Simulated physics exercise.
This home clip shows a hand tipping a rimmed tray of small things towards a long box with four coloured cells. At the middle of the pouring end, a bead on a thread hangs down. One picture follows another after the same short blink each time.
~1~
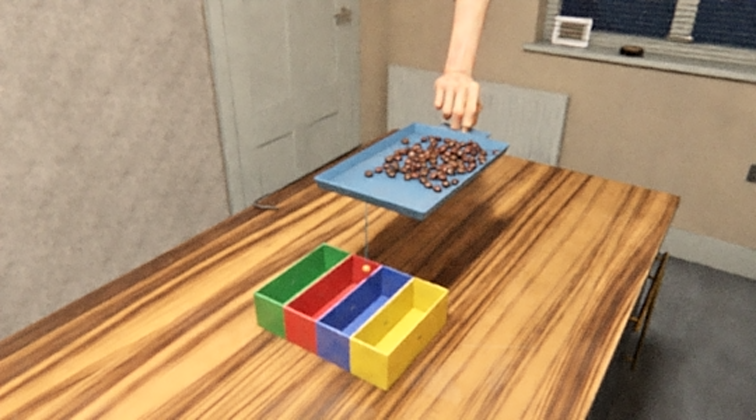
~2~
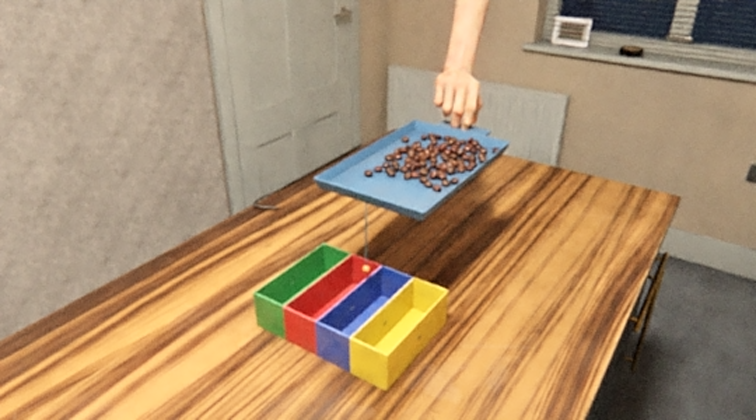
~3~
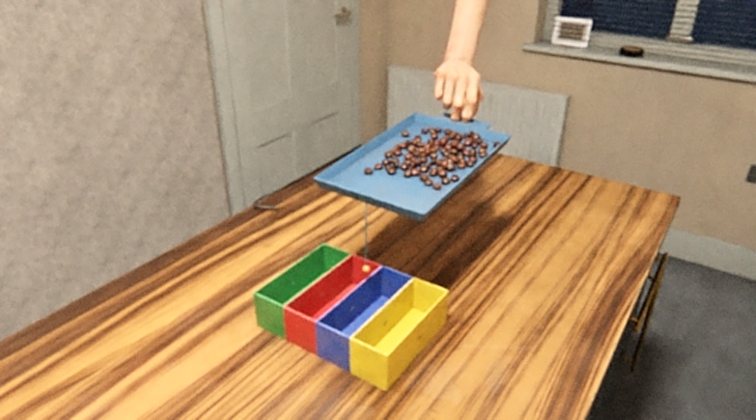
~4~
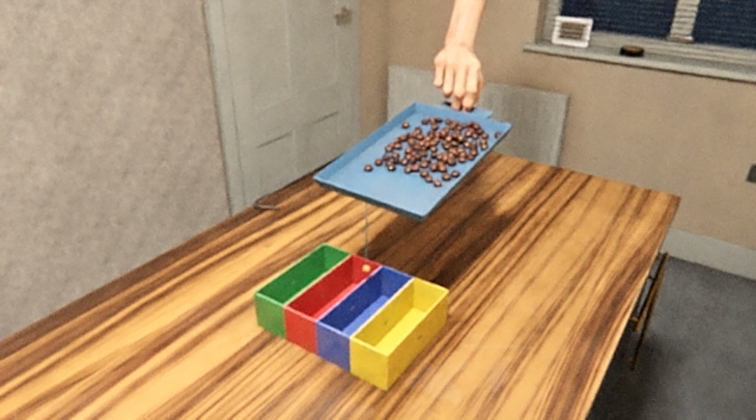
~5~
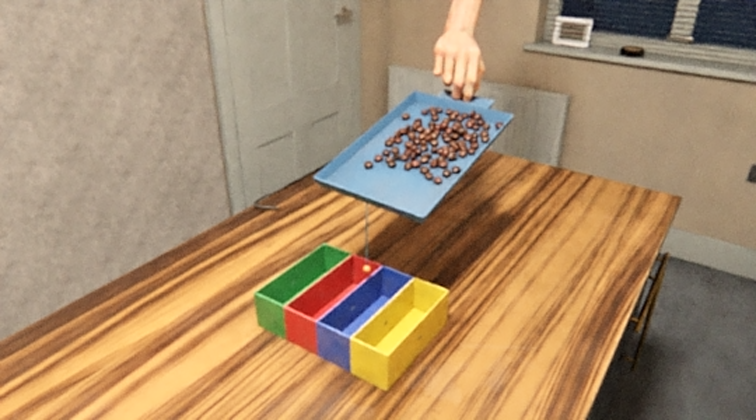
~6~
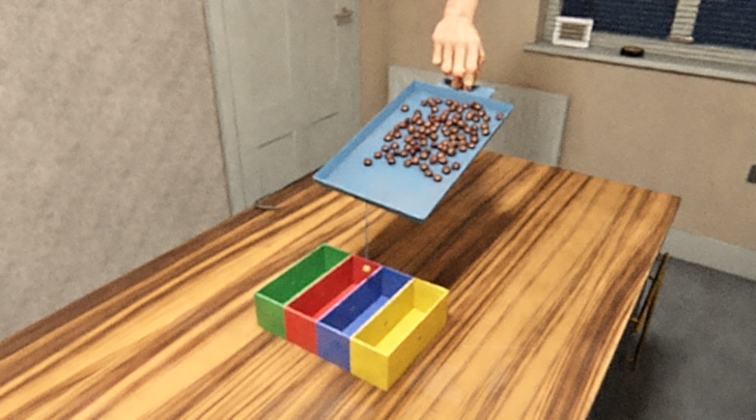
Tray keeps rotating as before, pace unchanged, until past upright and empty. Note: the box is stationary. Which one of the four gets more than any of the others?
Most: Yellow.
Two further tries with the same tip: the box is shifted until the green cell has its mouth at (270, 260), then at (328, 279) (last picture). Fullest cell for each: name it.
Case 1 - the yellow cell; case 2 - the blue cell.
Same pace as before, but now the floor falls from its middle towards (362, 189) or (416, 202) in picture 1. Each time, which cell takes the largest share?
The first time it's the cell in green, the second time it's yellow.
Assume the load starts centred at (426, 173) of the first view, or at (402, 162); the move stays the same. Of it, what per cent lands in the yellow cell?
First case: Around 50 %; second case: Around 40 %.
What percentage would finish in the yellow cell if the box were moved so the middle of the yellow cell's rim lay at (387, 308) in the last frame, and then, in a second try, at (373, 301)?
In order: 50 percent and 40 percent.
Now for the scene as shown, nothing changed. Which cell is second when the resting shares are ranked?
Blue.
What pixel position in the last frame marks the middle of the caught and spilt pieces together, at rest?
The centre comes to rest near (378, 347).
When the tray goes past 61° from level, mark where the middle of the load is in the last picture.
The middle of the load sits near (394, 205).
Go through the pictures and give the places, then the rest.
In the first picture, corners of the pouring end at (319, 177) and (423, 210), level; middle of the load at (433, 156), flat chocolate drops; bead on its thread at (366, 269); green cell at (270, 313); red cell at (301, 327); blue cell at (334, 343); yellow cell at (369, 360).
In the second picture, corners of the pouring end at (318, 177) and (422, 210), level; middle of the load at (433, 155).
In the third picture, corners of the pouring end at (318, 177) and (422, 211), tipped barely, lowest at the right corner; middle of the load at (433, 150).
In the fourth picture, corners of the pouring end at (318, 177) and (422, 212), tipped a little, lowest at the right corner; middle of the load at (434, 143).
In the fifth picture, corners of the pouring end at (318, 176) and (422, 214), tipped a little, lowest at the right corner; middle of the load at (434, 135).
In the sixth picture, corners of the pouring end at (317, 176) and (422, 215), tipped clearly, lowest at the right corner; middle of the load at (434, 129); green cell at (270, 313); red cell at (301, 328); blue cell at (334, 344); yellow cell at (369, 361).
Soon, tray tipped steeply; most on the tray; about a quarter falling or outside the box.
A while on, tray tipped right over; about a quarter on the tray; about a third in the yellow cell; about a quarter in the blue cell; a small part in the red cell; a small part falling or outside the box.
Towards the end, tray tipped past a quarter turn; about half in the yellow cell; about a quarter in the blue cell; a small part in the red cell; a stray few in the green cell; a small part falling or outside the box.
Finally, tray tipped past a quarter turn; about half in the yellow cell; about a quarter in the blue cell; a small part in the red cell; a stray few in the green cell; a small part outside the box.
